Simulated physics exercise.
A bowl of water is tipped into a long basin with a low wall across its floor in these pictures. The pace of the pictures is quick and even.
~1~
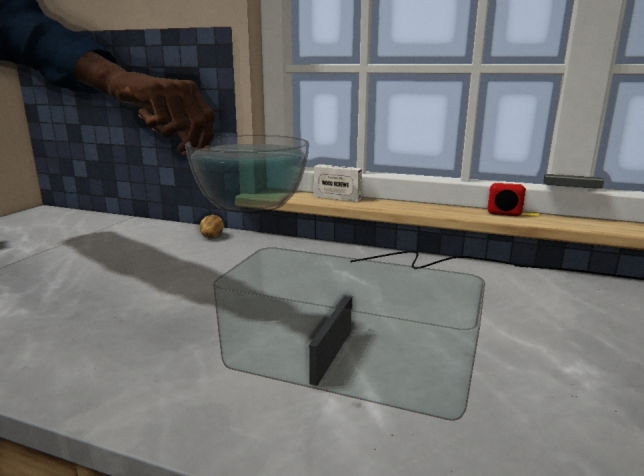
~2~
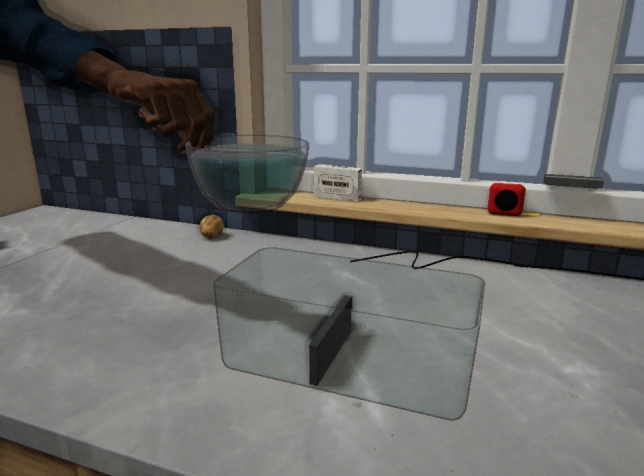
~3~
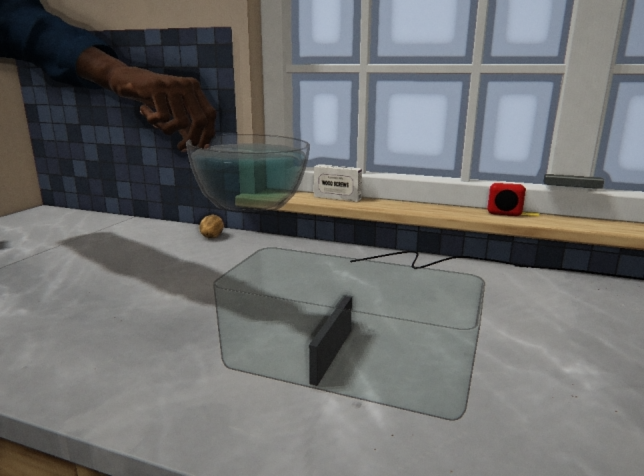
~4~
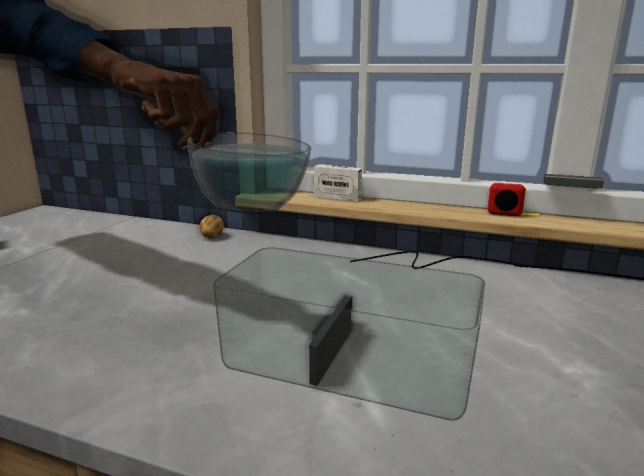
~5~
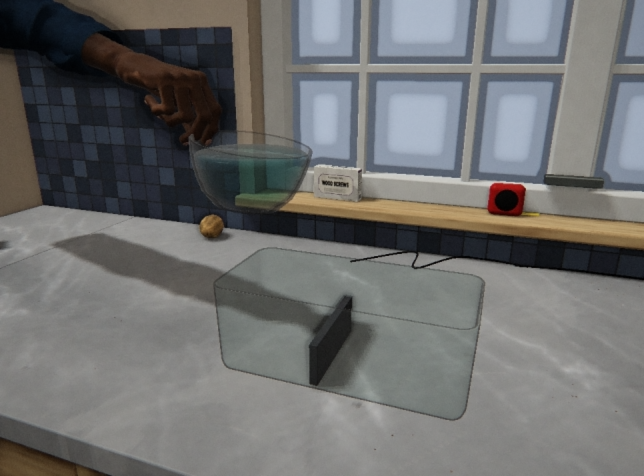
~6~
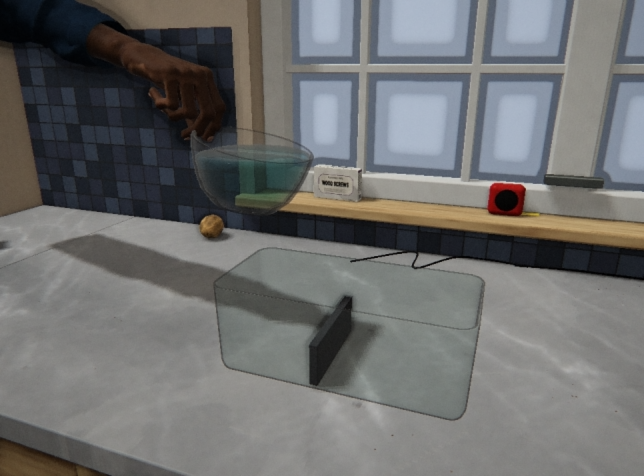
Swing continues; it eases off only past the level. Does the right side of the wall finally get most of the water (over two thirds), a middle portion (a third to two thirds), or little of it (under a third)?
It gets most of it.
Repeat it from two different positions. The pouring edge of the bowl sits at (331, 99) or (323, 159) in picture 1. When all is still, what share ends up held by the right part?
Roughly 95 % the first time and roughly 85 % the second.
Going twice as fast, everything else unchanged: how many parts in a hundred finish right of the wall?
Something like 60 percent.
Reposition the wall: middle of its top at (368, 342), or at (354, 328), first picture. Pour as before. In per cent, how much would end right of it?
Record: Case 1 near 35 %, case 2 near 50 %.
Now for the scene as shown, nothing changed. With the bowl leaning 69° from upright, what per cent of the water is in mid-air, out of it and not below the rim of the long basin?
30 %.
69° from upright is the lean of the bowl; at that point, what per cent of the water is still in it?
It keeps around 40 per cent at that angle.
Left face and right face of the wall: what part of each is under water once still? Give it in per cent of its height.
Once it is still, the left part shows 20 per cent and the right part 40.
A moment on, the bowl is tipped part way and 40 per cent is still to pour, 1 is left of the wall and 28 right of it.
Next, the bowl is tipped right over and 0 per cent is still to pour, 20 is left of the wall and 76 right of it.
Then the bowl is tipped right over and 0 per cent is still to pour, 24 is left of the wall and 76 right of it.
Later the bowl is tipped right over and 0 per cent is still to pour, 24 is left of the wall and 76 right of it.
In the end 24 per cent lies left of the wall, 76 right of it and 1 outside.
